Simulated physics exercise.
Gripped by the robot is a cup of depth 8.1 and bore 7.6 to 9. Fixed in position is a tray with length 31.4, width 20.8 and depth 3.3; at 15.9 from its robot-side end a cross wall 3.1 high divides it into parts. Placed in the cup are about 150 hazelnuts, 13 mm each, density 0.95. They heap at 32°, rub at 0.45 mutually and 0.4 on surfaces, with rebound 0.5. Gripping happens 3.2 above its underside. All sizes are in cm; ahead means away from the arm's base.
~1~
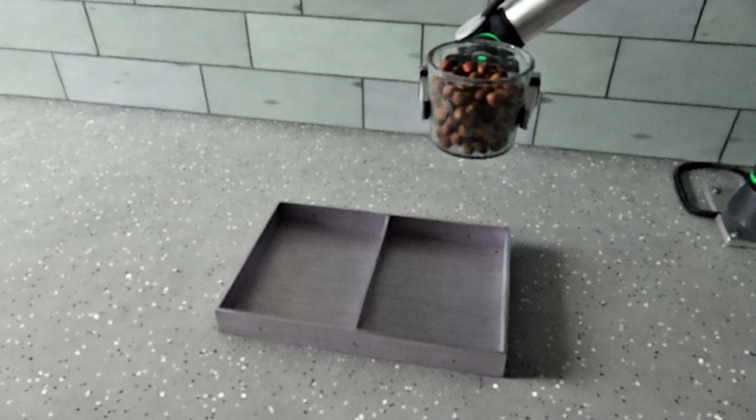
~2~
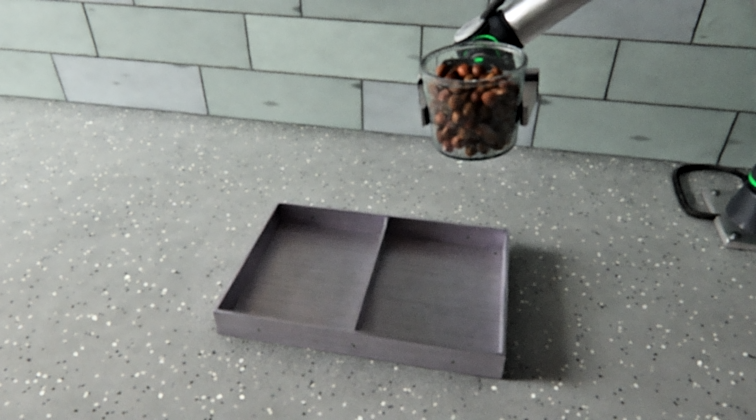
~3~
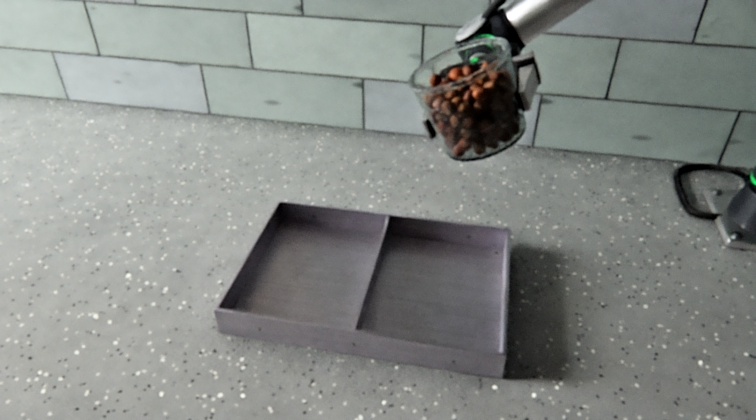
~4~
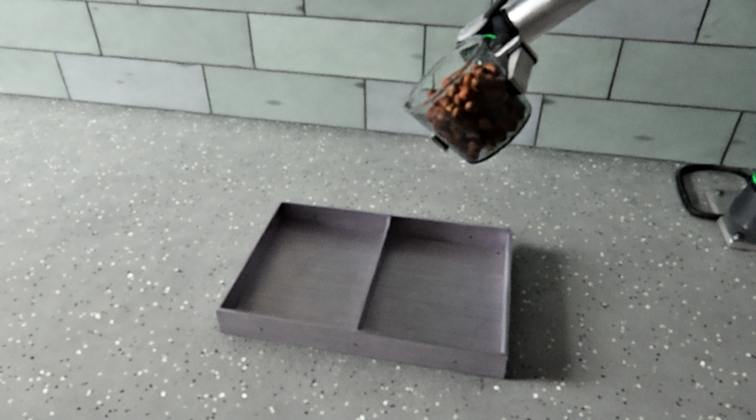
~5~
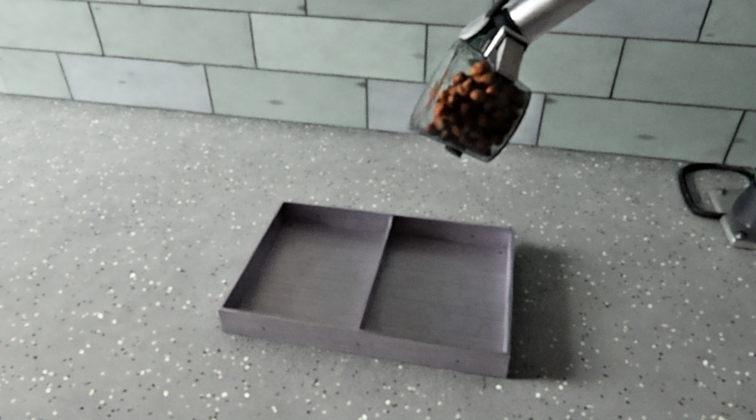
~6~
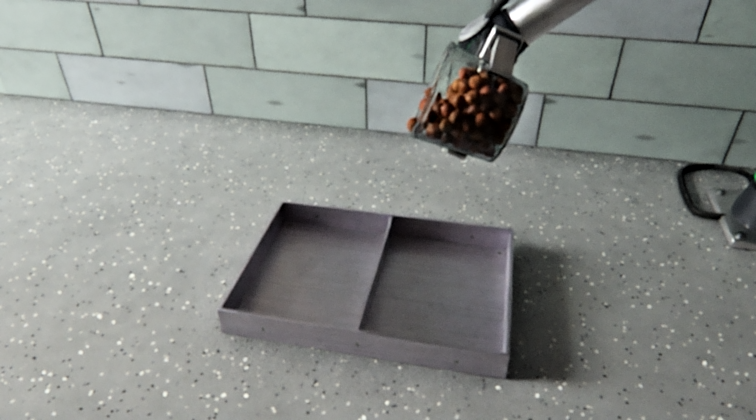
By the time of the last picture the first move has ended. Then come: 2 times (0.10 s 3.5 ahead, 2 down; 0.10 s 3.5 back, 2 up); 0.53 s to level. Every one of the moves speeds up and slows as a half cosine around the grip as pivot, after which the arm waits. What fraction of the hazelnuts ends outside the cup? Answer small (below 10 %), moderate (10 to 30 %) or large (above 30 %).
It is large.
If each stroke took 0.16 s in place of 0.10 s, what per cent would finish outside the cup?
Roughly 25 percent then.
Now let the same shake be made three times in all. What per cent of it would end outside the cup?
Roughly 50 in a hundred.
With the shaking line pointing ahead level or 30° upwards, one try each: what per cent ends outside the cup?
First try about 70 %, second try about 80 %.
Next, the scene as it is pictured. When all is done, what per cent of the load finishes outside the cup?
Roughly 40 percent.
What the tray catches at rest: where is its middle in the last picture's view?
It sits close to (315, 266).
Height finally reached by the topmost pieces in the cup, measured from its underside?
Height at rest: About 6.0 centimetres.
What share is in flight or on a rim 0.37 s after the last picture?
Roughly 7 per cent.
Then, 0.37 s after the last picture, tilted 70° forward, highest piece 27 above the table; 104 in the cup, 31 in the far-side part, 2 in the robot-side part, 10 in flight or on a rim.
Then, 0.74 s after the last picture, tilted 19° forward, highest piece 29 above the table; 88 in the cup, 49 in the far-side part, 7 in the robot-side part, 3 on the table or floor.
Then, 1.13 s after the last picture, level, highest piece 28 above the table; 88 in the cup, 49 in the far-side part, 7 in the robot-side part, 3 on the table or floor.
Then, 2.18 s after the last picture, level, highest piece 28 above the table; 88 in the cup, 49 in the far-side part, 7 in the robot-side part, 3 on the table or floor.
Final count, 88 in the cup, 49 in the far-side part, 7 in the robot-side part, 3 on the table or floor. That is 40 % outside the cup.
